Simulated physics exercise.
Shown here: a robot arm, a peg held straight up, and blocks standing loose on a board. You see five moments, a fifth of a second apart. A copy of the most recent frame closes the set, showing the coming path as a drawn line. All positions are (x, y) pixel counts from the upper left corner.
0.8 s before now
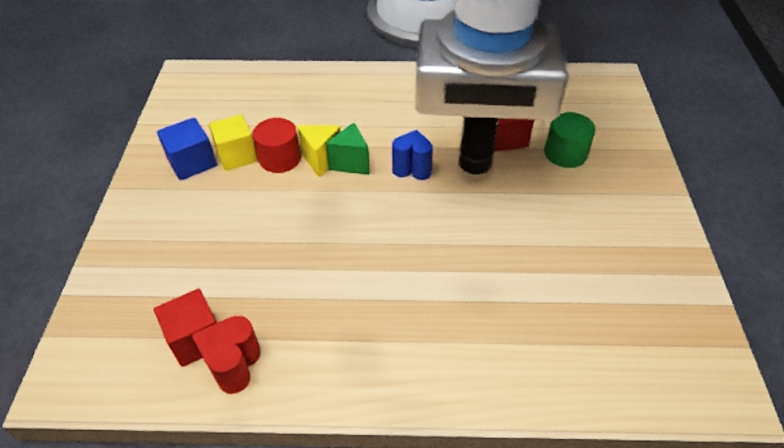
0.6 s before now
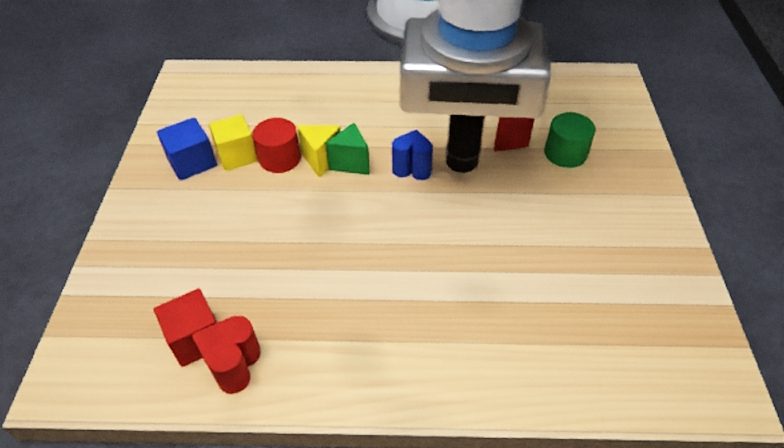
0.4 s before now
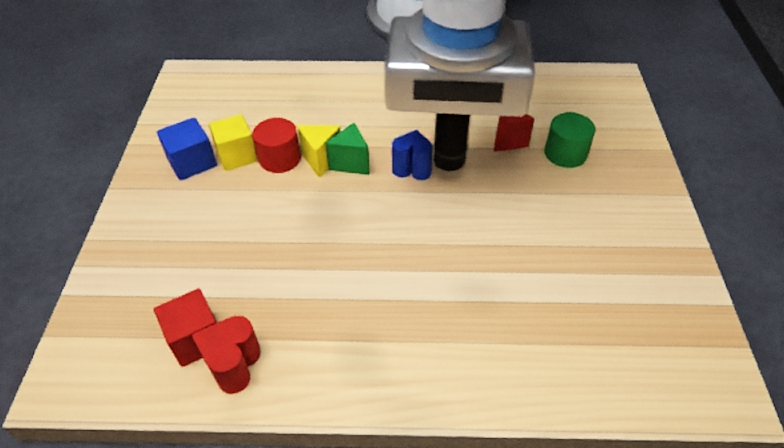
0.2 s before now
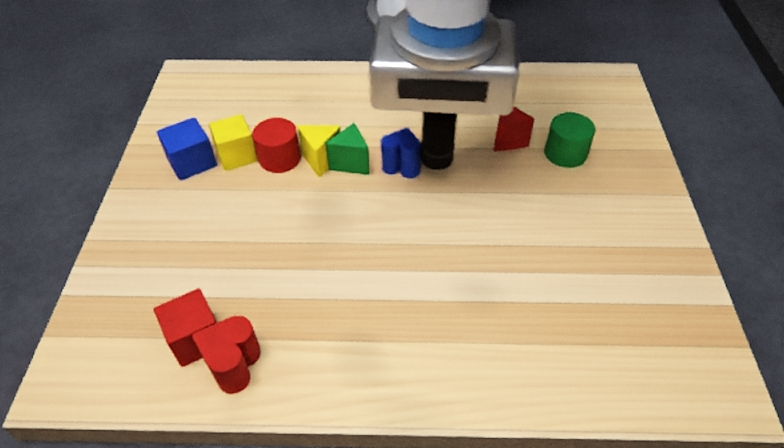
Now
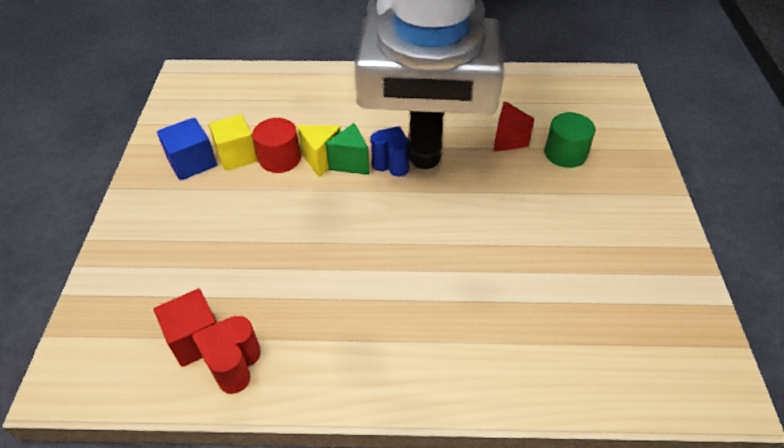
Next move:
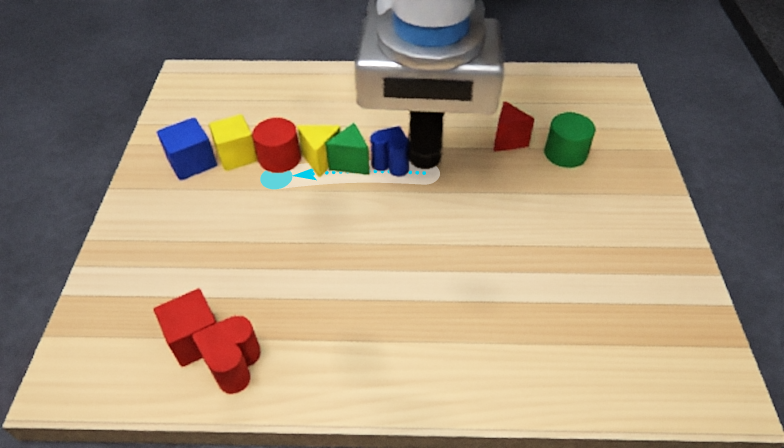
A robot arm holding a black peg upright slid left along a row of colorful blocks on a wooden board, then nudged the blue heart a little way left toward the green triangular block.
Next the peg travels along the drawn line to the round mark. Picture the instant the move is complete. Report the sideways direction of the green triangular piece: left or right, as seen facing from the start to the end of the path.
Out to the left.
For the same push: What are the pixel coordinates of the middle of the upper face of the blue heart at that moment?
I'd say the blue heart ends with its top centre at (354, 123).
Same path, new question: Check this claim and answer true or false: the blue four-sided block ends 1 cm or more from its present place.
Answer: False.
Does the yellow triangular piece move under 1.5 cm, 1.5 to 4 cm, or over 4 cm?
By the end of the path, it will have gone between 1.5 and 4 cm.
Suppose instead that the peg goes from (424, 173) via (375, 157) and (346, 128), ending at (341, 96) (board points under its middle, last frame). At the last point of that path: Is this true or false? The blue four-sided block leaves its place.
The statement is false.
Path on the board, from (424, 173) by way of (375, 171) and (326, 173) to (276, 178).
The first path, step by step. One third of the way, peg (374, 157); yellow triangular piece (314, 132); green triangular piece (335, 142); blue heart (361, 125), turned 80° clockwise.
Two thirds of the way, peg (323, 159); yellow triangular piece (309, 124), turned 35° clockwise; green triangular piece (291, 149), turned 20° clockwise; blue heart (354, 123), turned 110° clockwise.
At the end, peg (273, 164); blue four-sided block in place; red cylinder (266, 125); yellow triangular piece (309, 123), turned 40° clockwise; green triangular piece (240, 159), turned 15° clockwise; blue heart (354, 123), turned 110° clockwise.
